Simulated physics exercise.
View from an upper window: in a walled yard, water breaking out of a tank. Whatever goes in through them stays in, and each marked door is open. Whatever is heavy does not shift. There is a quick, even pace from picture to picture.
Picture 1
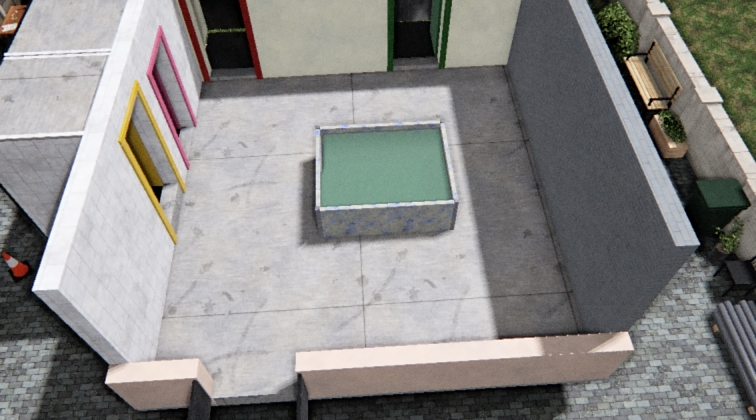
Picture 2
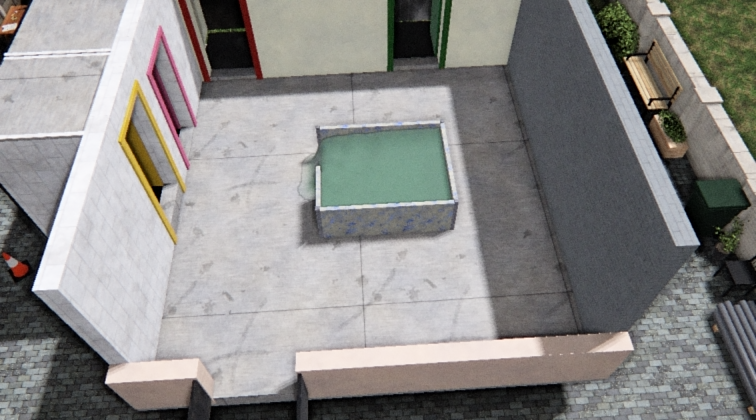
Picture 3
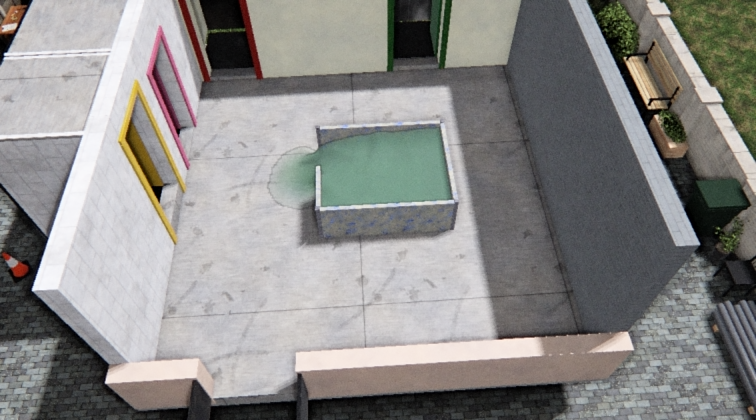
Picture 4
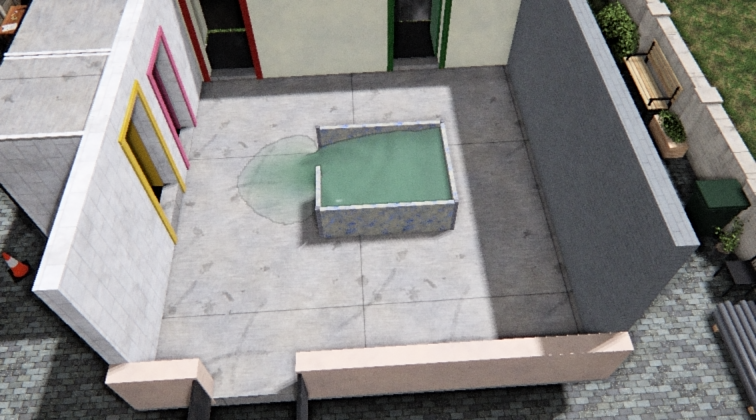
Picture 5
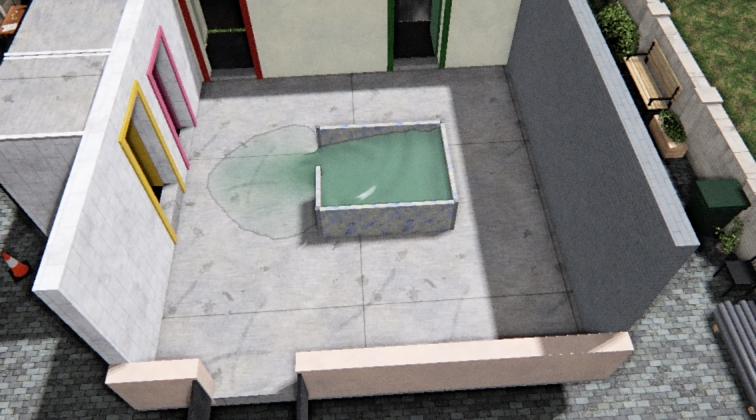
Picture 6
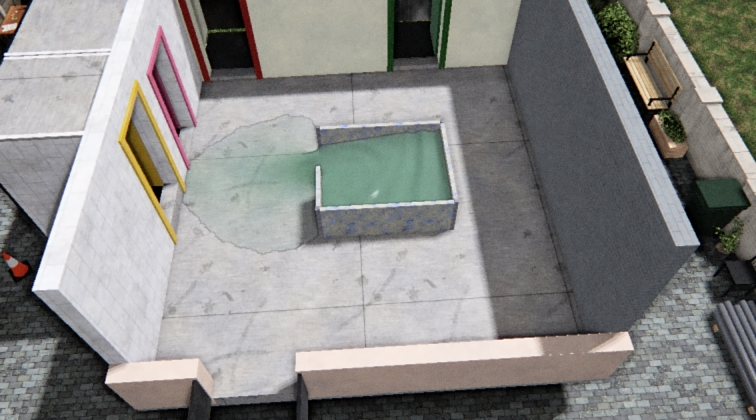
In this clip, seen from above, a rectangular tank of green water stands in a walled yard, then water breaks out through a gap in its left side and spreads leftward across the paved floor in a widening, rounded pool.
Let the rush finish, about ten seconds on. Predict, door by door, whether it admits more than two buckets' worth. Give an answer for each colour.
The pink door admits more than two, the yellow door admits two or fewer, the red door admits more than two, the green door admits two or fewer.
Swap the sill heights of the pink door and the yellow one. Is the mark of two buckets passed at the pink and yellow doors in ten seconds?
Result - pink door: Misses the threshold; yellow door: Clears the threshold.
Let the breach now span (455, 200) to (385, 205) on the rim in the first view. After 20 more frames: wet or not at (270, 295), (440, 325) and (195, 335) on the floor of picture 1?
The first spot is soaked, the second soaked and the third soaked.
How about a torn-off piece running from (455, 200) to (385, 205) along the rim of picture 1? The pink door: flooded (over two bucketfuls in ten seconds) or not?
Pink remains below.
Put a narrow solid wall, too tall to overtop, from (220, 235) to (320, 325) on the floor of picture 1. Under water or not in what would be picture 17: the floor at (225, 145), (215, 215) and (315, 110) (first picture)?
In order: Soaked, soaked, untouched.
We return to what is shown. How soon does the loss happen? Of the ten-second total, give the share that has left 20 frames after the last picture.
Near 40 in a hundred.
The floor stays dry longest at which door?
Result: The green door.
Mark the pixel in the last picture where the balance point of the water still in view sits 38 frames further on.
My pick is pixel (308, 197).
A moment on, water covers 20 % of the floor; the pink door over two buckets in, the yellow door wet at the sill, nothing in, the red door not reached, the green door not reached.
Next, water covers 25 % of the floor; the pink door far over two buckets in, the yellow door wet at the sill, nothing in, the red door under two buckets in, the green door not reached.
Then, water covers 35 % of the floor; the pink door far over two buckets in, the yellow door wet at the sill, nothing in, the red door over two buckets in, the green door not reached.
Later, water covers 60 % of the floor; the pink door far over two buckets in, the yellow door wet at the sill, nothing in, the red door over two buckets in, the green door wet at the sill, nothing in.
In the end, water covers 90 % of the floor; the pink door far over two buckets in, the yellow door wet at the sill, nothing in, the red door over two buckets in, the green door wet at the sill, nothing in.
